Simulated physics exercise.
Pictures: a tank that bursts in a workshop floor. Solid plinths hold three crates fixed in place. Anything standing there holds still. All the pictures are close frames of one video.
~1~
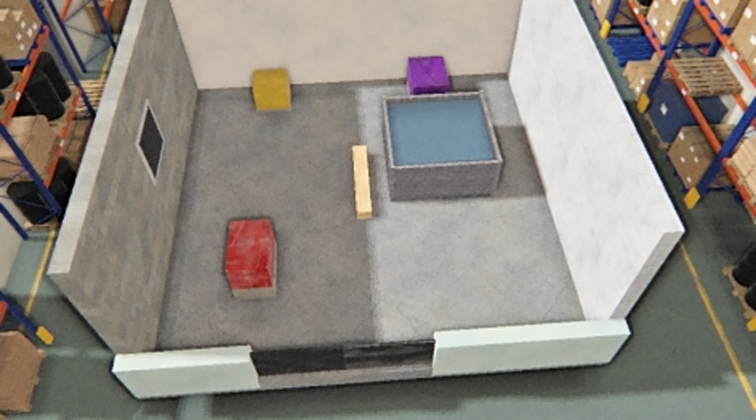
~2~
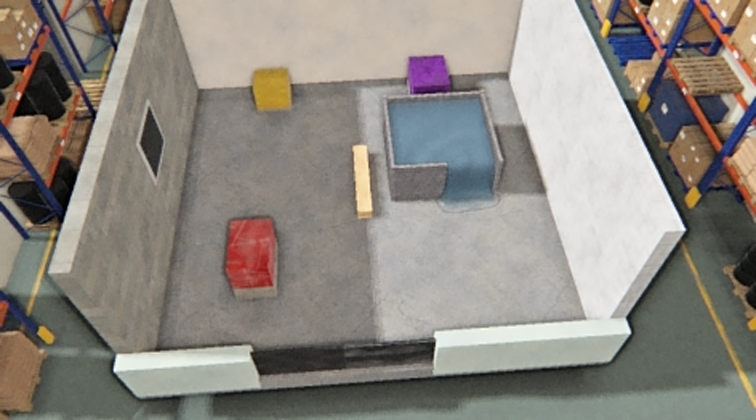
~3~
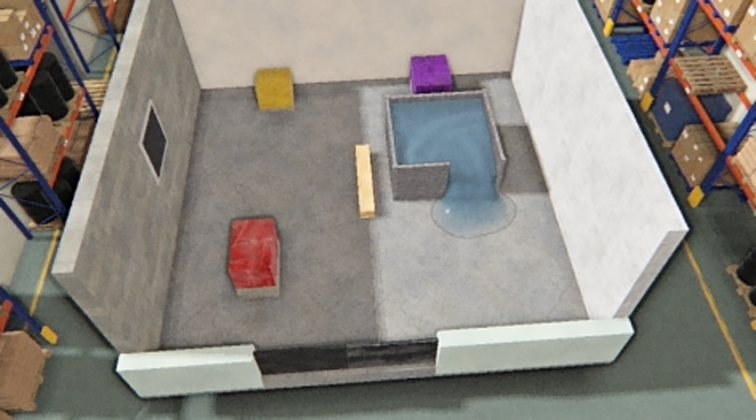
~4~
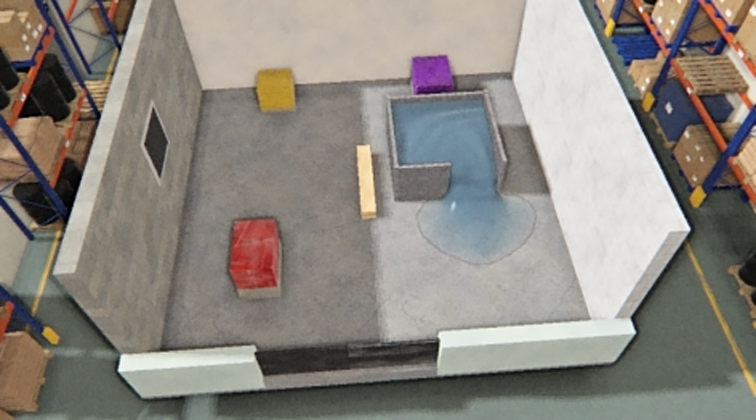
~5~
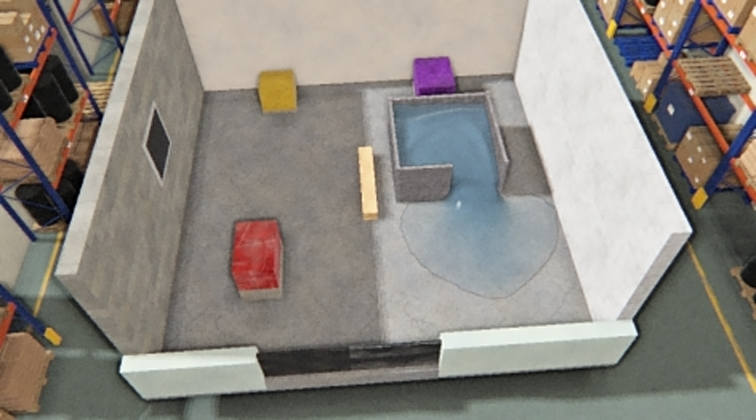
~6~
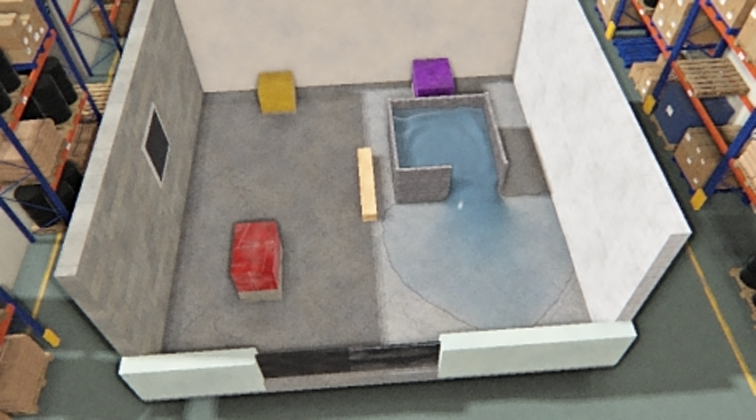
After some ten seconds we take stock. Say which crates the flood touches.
Outcome: The red crate will have no water on it; the purple crate will have no water on it; the yellow crate will have water on it.
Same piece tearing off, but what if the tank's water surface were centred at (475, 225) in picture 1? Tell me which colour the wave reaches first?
I'd go with the one in red.
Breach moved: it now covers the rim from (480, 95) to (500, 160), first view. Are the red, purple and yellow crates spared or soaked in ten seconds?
Going crate by crate, the red one stays out of reach, then the purple one is caught, then the yellow one is caught.
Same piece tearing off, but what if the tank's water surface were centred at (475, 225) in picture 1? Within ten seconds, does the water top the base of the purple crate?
Purple: Overtopped.
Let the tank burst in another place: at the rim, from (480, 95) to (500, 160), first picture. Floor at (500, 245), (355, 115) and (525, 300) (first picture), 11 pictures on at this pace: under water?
Those three come out soaked, moisture-free and soaked, one after another.
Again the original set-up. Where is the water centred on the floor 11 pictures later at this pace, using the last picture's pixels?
The water's centre sits above (465, 229).
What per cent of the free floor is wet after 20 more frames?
That works out at 40 %.
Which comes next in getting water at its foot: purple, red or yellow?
Answer: That's the one in red.
A moment on, water covers 25 % of the floor; the red crate not reached, the purple crate not reached, the yellow crate not reached.
Next, water covers 30 % of the floor; the red crate not reached, the purple crate not reached, the yellow crate not reached.
Then, water covers 40 % of the floor; the red crate water round its plinth, the purple crate not reached, the yellow crate not reached.
Later, water covers 80 % of the floor; the red crate water round its plinth, the purple crate water round its plinth, the yellow crate water round its plinth.
In the end, water covers 95 % of the floor; the red crate stayed above the water, the purple crate stayed above the water, the yellow crate was topped.
